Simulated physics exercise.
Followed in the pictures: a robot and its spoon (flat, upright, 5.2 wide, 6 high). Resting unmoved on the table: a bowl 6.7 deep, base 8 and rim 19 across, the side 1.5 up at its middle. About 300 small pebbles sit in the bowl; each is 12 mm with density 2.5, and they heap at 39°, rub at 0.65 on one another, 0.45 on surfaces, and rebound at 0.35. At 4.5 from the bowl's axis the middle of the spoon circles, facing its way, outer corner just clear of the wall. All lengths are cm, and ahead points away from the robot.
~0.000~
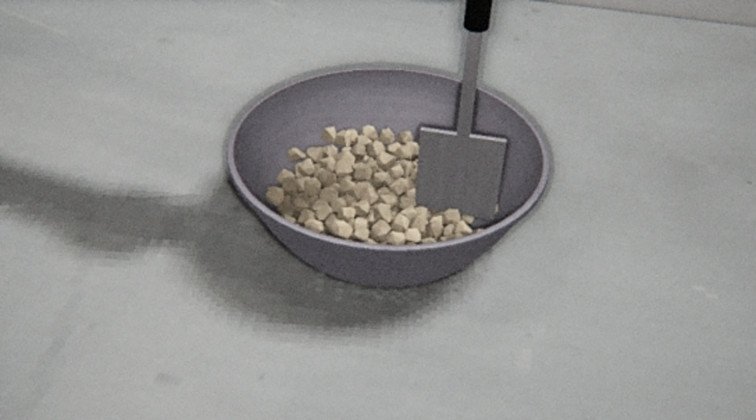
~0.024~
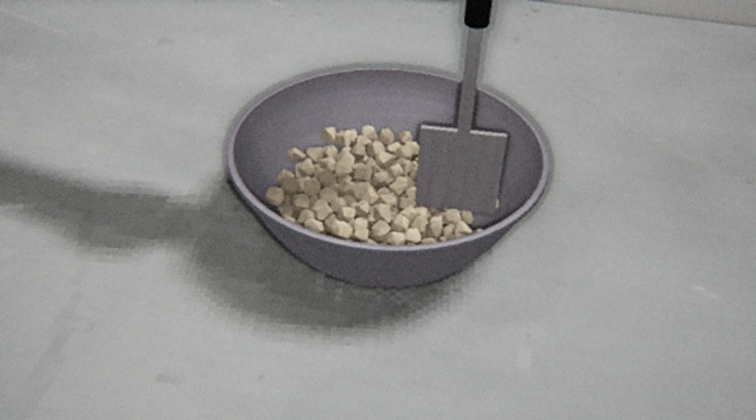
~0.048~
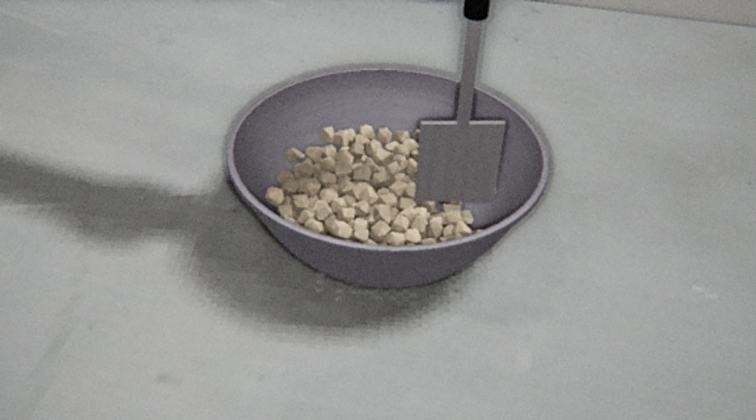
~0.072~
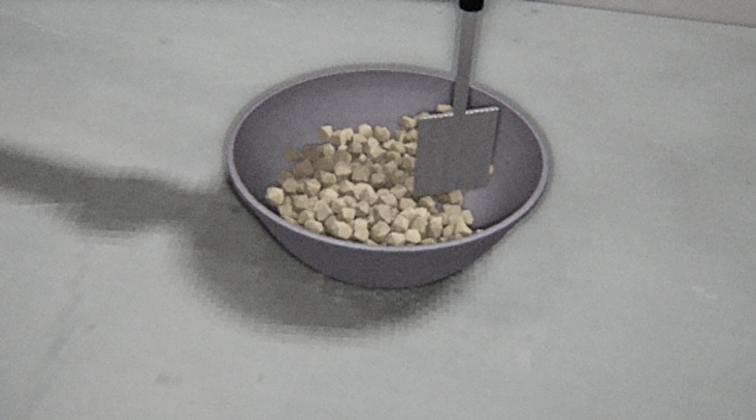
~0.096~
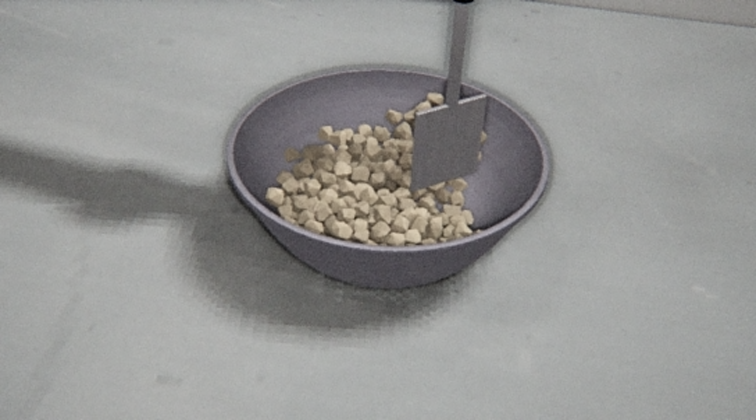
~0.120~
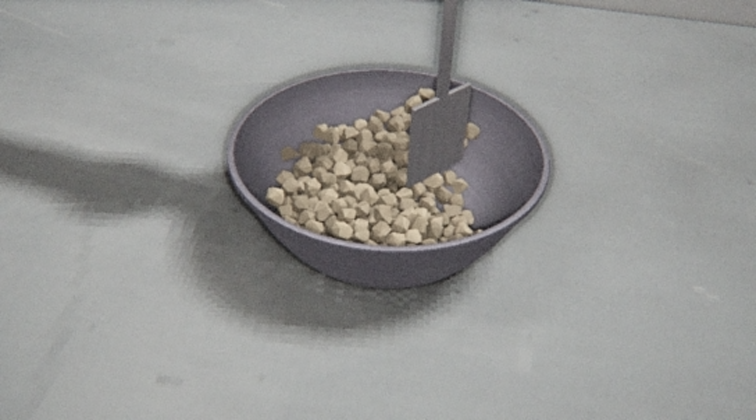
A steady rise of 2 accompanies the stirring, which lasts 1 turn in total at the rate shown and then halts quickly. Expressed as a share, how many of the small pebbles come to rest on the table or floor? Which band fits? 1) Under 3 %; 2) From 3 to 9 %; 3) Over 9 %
Answer: 2.
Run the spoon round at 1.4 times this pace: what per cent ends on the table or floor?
It would come to around 15 percent.
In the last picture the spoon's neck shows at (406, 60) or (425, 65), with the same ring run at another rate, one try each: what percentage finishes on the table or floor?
About 15 and 15 per cent.
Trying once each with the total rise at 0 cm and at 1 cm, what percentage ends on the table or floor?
Near 10 in a hundred, then near 15 in a hundred.
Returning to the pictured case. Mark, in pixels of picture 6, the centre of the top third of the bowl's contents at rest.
The centre is near pixel (444, 196).
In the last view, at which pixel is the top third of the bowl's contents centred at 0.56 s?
Centre, approx.: (432, 225).
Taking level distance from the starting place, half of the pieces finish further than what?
2 centimetres.
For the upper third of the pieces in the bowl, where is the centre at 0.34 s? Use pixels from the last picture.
Near (302, 182).
After 0.34 s, 172° round, highest piece 8 above the table; 294 in the bowl, 1 in flight or on the tool.
After 0.56 s, 290° round, highest piece 8 above the table; 282 in the bowl, 10 on the table or floor, 3 in flight or on the tool.
After 0.87 s, 0° round, highest piece 6 above the table; 277 in the bowl, 18 on the table or floor.
After 1.57 s, 0° round, highest piece 6 above the table; 277 in the bowl, 18 on the table or floor.
At rest, 277 in the bowl, 18 on the table or floor. That is 6 % on the table or floor.
